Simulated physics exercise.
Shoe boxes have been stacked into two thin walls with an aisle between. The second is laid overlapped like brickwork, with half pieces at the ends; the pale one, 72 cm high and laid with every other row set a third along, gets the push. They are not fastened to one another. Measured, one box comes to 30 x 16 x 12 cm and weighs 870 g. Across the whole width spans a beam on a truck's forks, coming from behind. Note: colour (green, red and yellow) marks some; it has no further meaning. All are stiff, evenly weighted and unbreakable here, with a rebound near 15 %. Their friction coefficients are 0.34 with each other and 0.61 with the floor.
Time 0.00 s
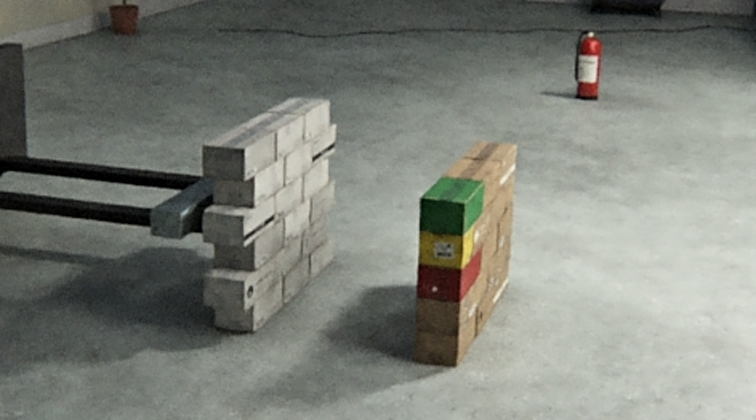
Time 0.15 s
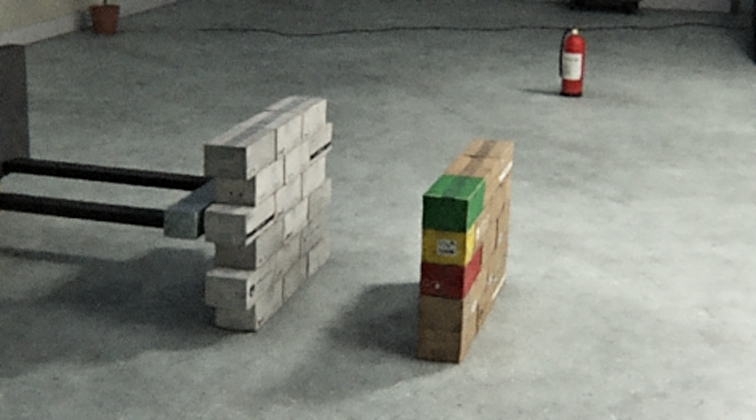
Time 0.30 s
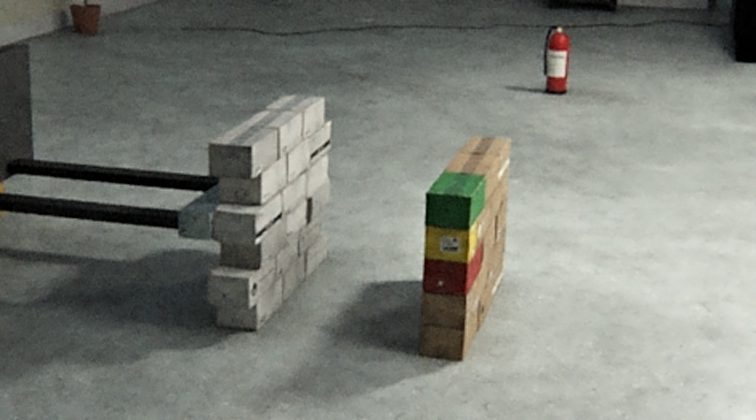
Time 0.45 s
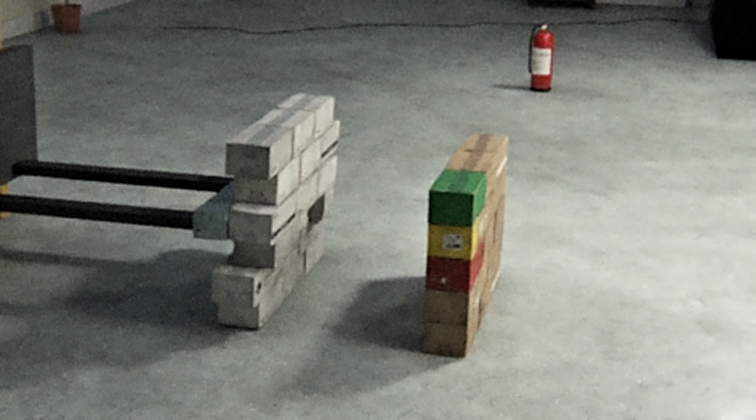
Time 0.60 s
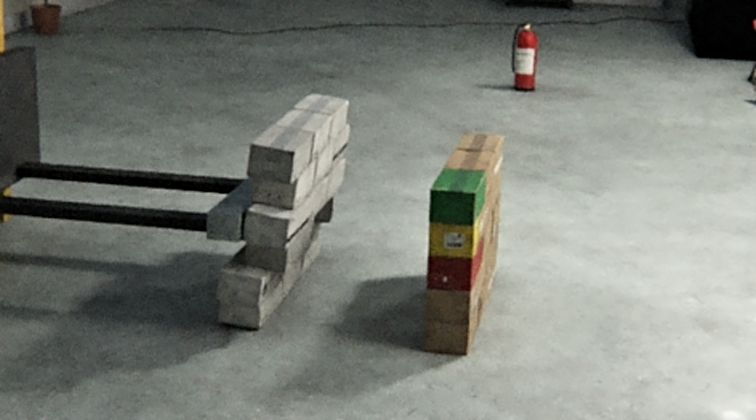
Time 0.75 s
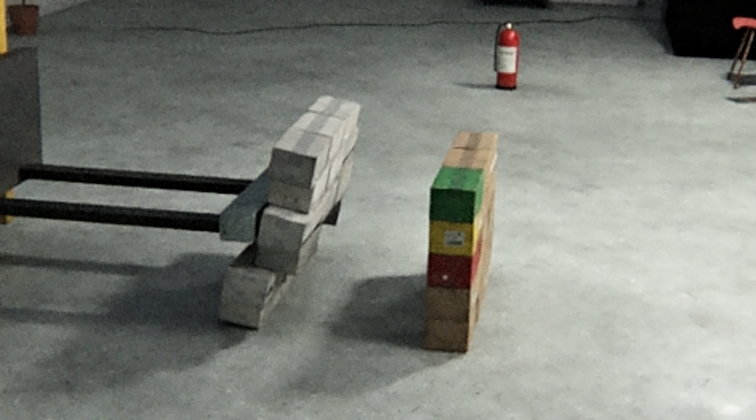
A beam on a machine's forks moved right into the pale wall of stacked boxes, pushing its upper rows over until they leaned, while the brown wall with green, yellow and red boxes stayed standing.
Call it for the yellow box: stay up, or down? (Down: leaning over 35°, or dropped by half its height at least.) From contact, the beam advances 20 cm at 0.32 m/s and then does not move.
Not down.
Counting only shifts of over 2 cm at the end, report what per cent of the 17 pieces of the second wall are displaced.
60 in a hundred.
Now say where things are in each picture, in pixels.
In the first picture (we follow the side turned to the camera; the camera moves round a little), beam (168, 225) 7 cm from the wall; yellow box (441, 251); red box (439, 284); green box (442, 217); no other piece has moved.
Beam (182, 226) 22 mm from the wall; yellow box (444, 248), in the second picture.
Beam (197, 226) 26 mm in; yellow box (447, 245), in the third picture.
Beam (212, 227) 7 cm in; yellow box (450, 242), in the fourth picture.
Beam (226, 228) 12 cm in; yellow box (451, 241); no other piece has moved, in the fifth picture.
Beam (239, 229) 17 cm in; yellow box (451, 239); green box (452, 206); red box (449, 272); no other piece has moved, in the sixth picture.
Around 1.04 s, 6 of the pale wall down; none of the 17 boxes of the second wall down; yellow box unmoved.
Around 1.38 s, 11 of the pale wall down; none of the 17 boxes of the second wall down, 12 disturbed; yellow box displaced 51 mm; red box displaced 7 cm.
Finally (4.2 s), 11 of the pale wall down; none of the 17 boxes of the second wall down, 13 disturbed; yellow box displaced 46 mm; red box displaced 7 cm; green box displaced 40 mm. Seen by the last camera, middles, yellow box near (467, 234), red box near (473, 261).
